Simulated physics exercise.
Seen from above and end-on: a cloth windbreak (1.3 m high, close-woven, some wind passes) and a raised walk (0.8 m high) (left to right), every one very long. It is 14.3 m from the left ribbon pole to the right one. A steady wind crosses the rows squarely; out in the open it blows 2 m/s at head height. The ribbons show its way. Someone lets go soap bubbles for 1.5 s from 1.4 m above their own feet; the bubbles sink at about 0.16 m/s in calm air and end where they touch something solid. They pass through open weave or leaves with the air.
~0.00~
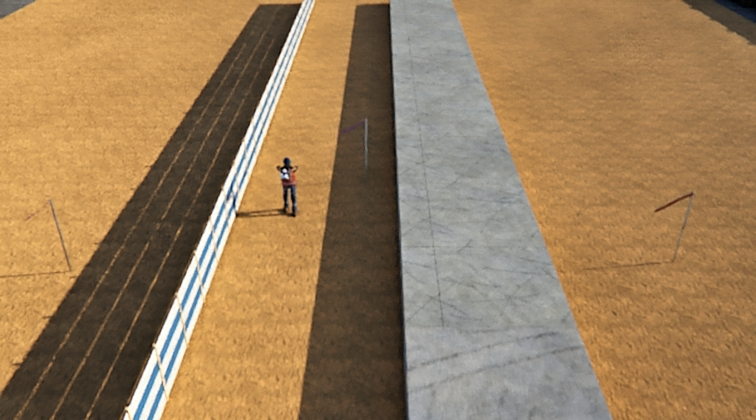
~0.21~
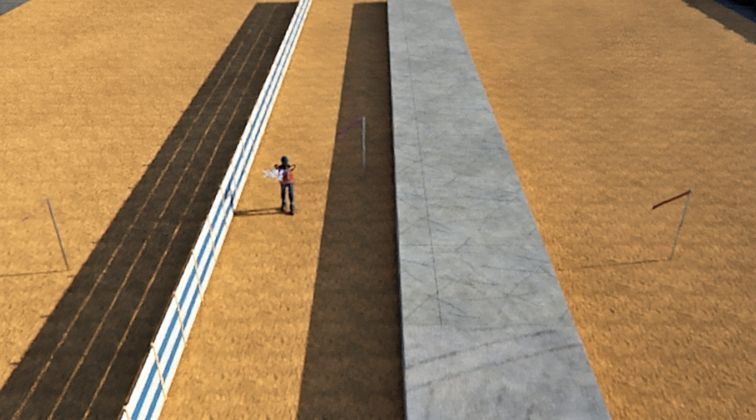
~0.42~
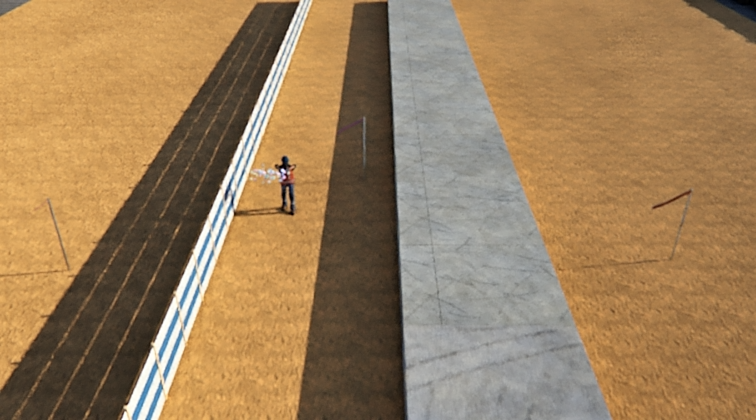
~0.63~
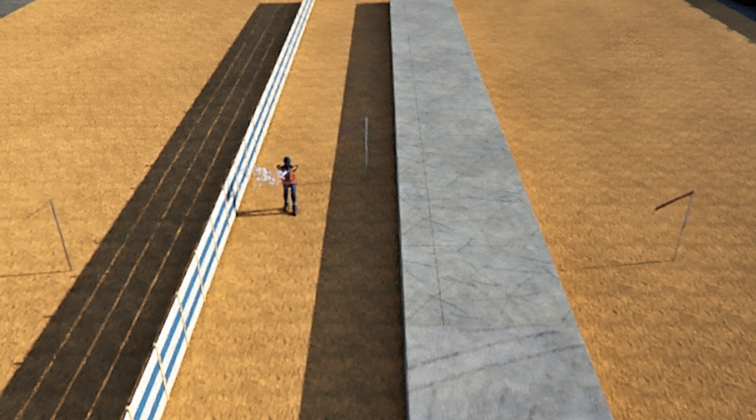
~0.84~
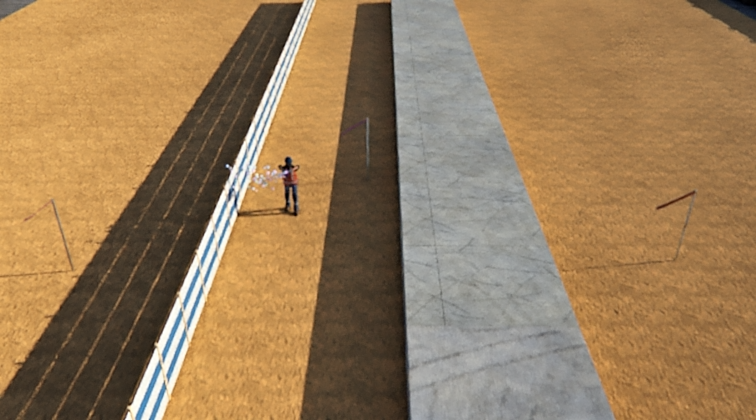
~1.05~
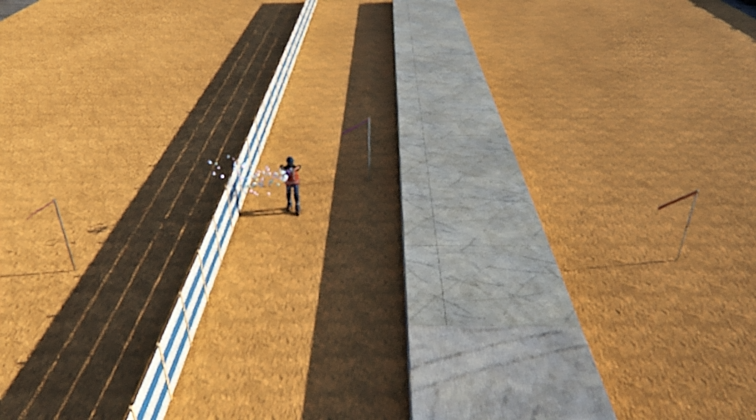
The clip opens on a person standing on sandy ground between a long white-and-blue windbreak and a raised grey walk, with thin poles around them. Small pale bubbles appear near the person's upper body, then drift left in a lengthening stream, finally spreading across the windbreak while the person stays in place.
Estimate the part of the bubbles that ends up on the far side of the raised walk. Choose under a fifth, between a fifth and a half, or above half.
It is under a fifth that ends up on the far side.
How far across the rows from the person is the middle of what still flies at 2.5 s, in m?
Roughly 2.0 m.
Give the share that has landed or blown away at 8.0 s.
Near 35 %.
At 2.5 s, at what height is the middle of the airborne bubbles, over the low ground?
About 1.4 m.
After 2.5 s, 98 % is in the air or yet to come; 0 % is beyond the raised walk; the middle of what still flies is 1.3 m above the low ground, near (213, 177).
After 4.0 s, 90 % is in the air or yet to come; 0 % is beyond the raised walk; the middle of what still flies is 1.2 m above the low ground, near (149, 179).
After 8.0 s, 67 % is in the air or yet to come; 0 % is beyond the raised walk.
After 20.0 s, 14 % is in the air or yet to come; 0 % is beyond the raised walk.
After 45.0 s, 0 % is in the air or yet to come; 0 % is beyond the raised walk.
